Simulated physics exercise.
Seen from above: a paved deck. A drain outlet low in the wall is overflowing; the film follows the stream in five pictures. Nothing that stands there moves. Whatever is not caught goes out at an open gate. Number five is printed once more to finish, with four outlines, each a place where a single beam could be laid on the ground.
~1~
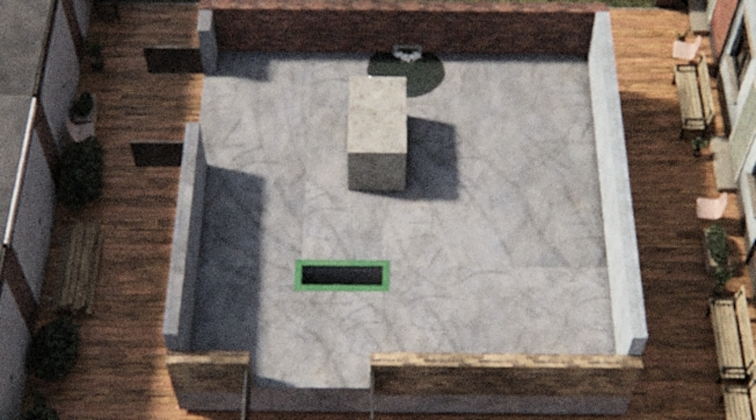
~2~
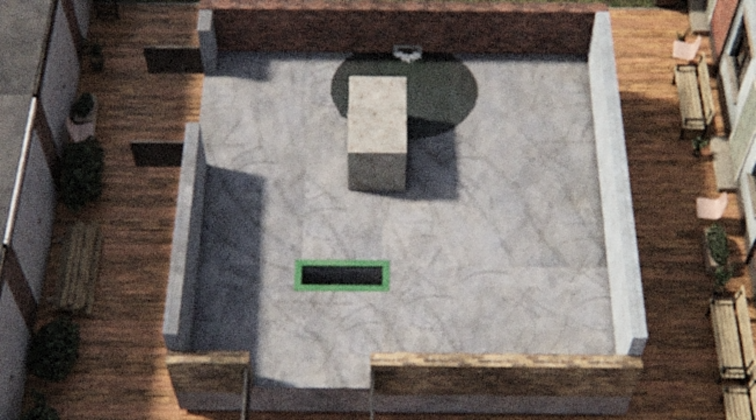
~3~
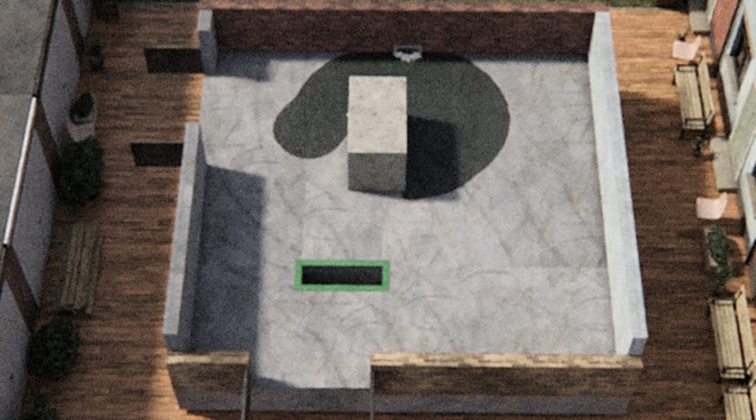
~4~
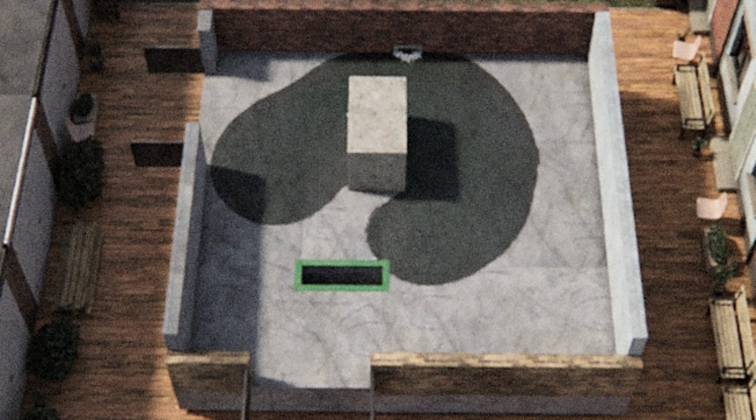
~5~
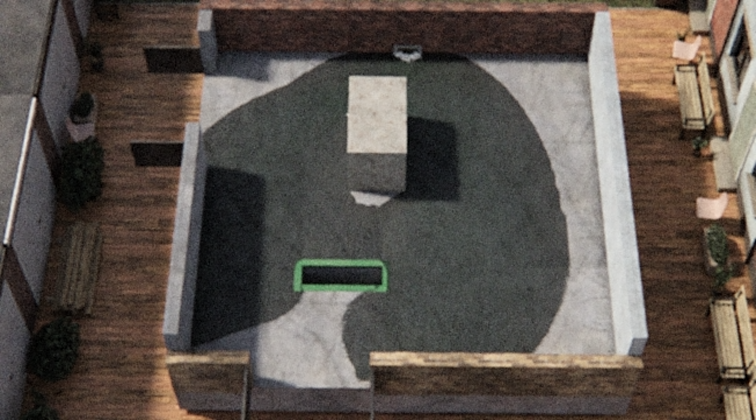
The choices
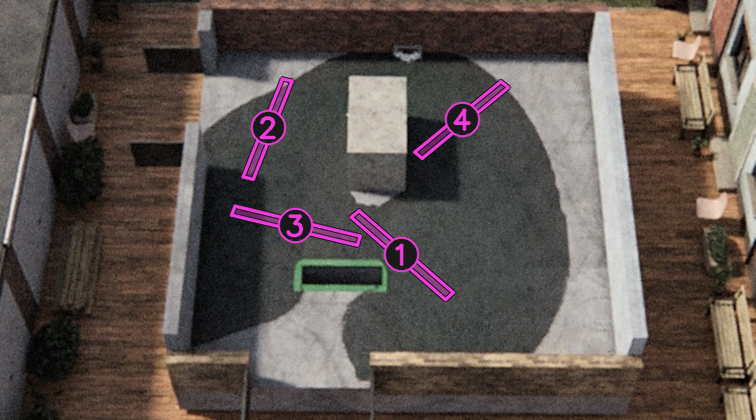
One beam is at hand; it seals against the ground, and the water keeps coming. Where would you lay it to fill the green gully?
2 beats the others.
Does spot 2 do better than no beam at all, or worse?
Spot 2 is better.
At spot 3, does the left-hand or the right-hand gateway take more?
The right gate.
On the marked copy, 1 from (355, 214) to (449, 296); 2 from (248, 178) to (287, 80); 3 from (233, 210) to (358, 240); 4 from (418, 155) to (504, 84).
For spot 1, about 6 % of the stream goes into the green gully, about 92 % out by the gates.
For spot 2, about 19 % of the stream goes into the green gully, about 80 % out by the gates.
For spot 3, about 10 % of the stream goes into the green gully, about 87 % out by the gates.
For spot 4, about 10 % of the stream goes into the green gully, about 86 % out by the gates.
